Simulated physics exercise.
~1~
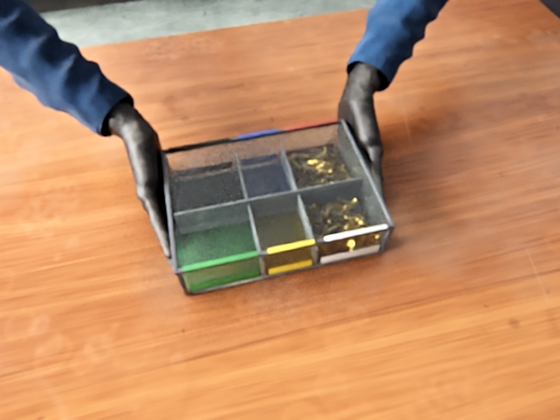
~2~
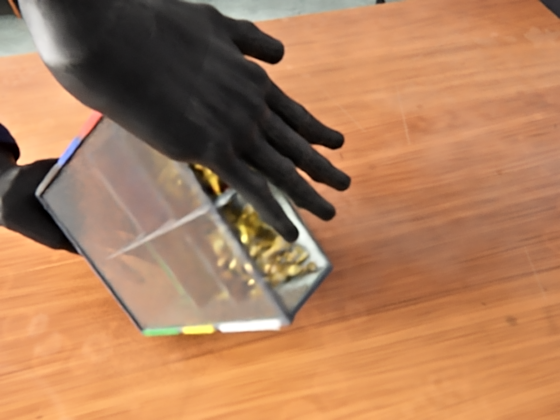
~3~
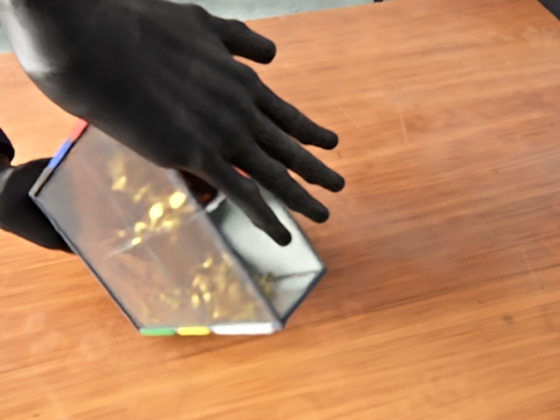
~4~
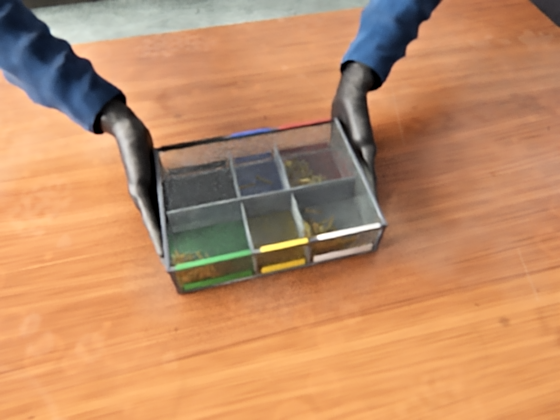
Black hands tilt a clear divided box, scattering brass-coloured pieces, then lay it flat again.
